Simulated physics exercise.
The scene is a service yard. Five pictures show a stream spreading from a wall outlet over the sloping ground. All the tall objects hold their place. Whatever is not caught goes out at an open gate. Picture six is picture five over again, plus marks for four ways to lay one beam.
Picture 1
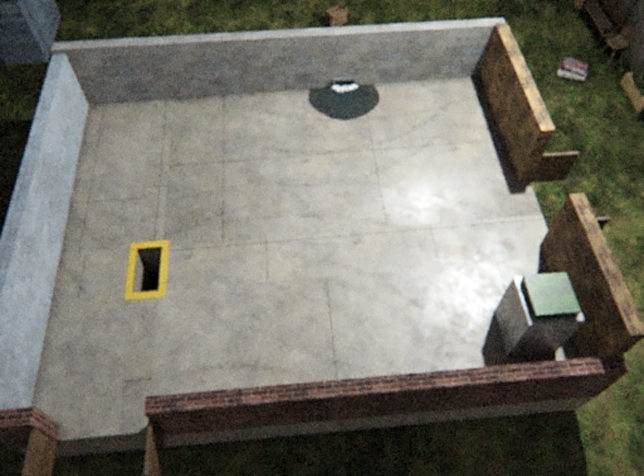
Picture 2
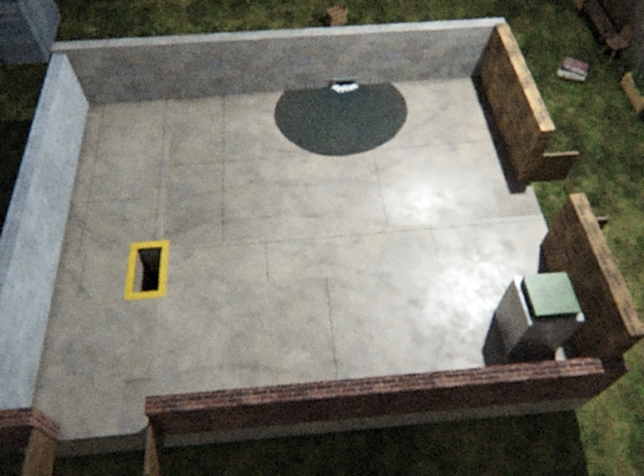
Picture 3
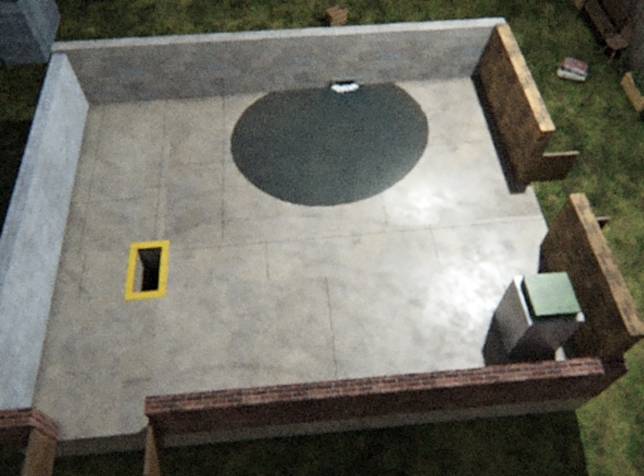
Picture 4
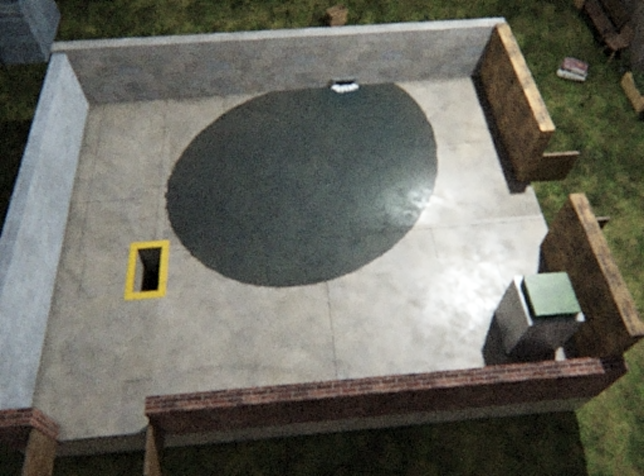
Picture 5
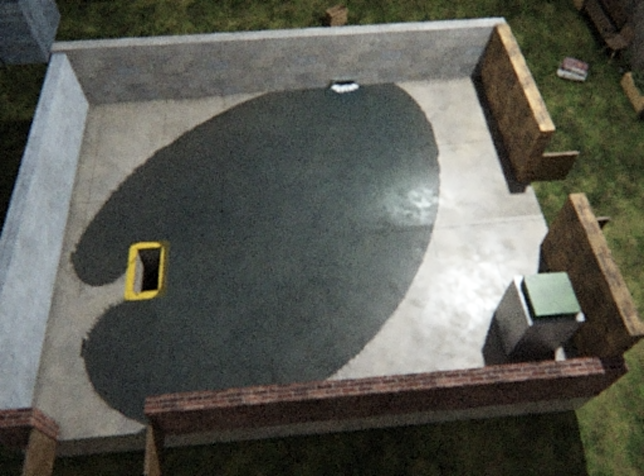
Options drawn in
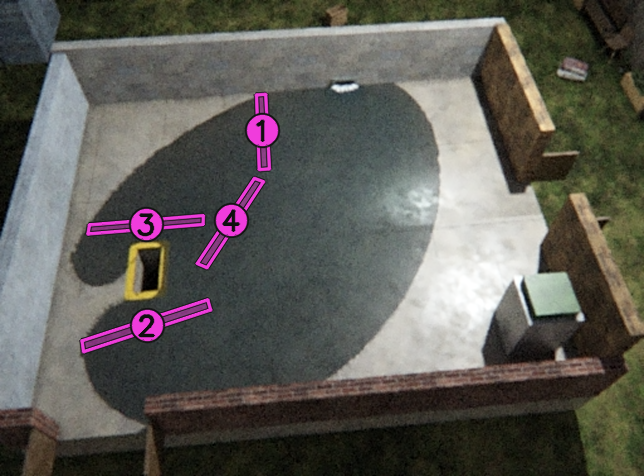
Dark water spreads from a small opening at the foot of the far wall across the pale floor of a walled yard. The rounded patch widens toward the left and the near side, then reaches the yellow-edged drain, wrapping around it and running in while the green-topped box stays dry.
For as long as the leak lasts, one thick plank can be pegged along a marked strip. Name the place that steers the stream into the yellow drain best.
Choose 2.
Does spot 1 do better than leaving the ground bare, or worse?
It is worse.
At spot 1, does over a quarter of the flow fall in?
No, it does not.
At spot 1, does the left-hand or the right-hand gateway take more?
The left one.
On the marked copy, 1 from (264, 169) to (261, 94); 2 from (82, 346) to (209, 304); 3 from (88, 229) to (203, 219); 4 from (202, 265) to (258, 180).
With 1, about 10 % of the stream runs into the yellow drain, about 89 % out by the gates.
With 2, about 21 % of the stream runs into the yellow drain, about 78 % out by the gates.
With 3, about 9 % of the stream runs into the yellow drain, about 91 % out by the gates.
With 4, about 13 % of the stream runs into the yellow drain, about 87 % out by the gates.
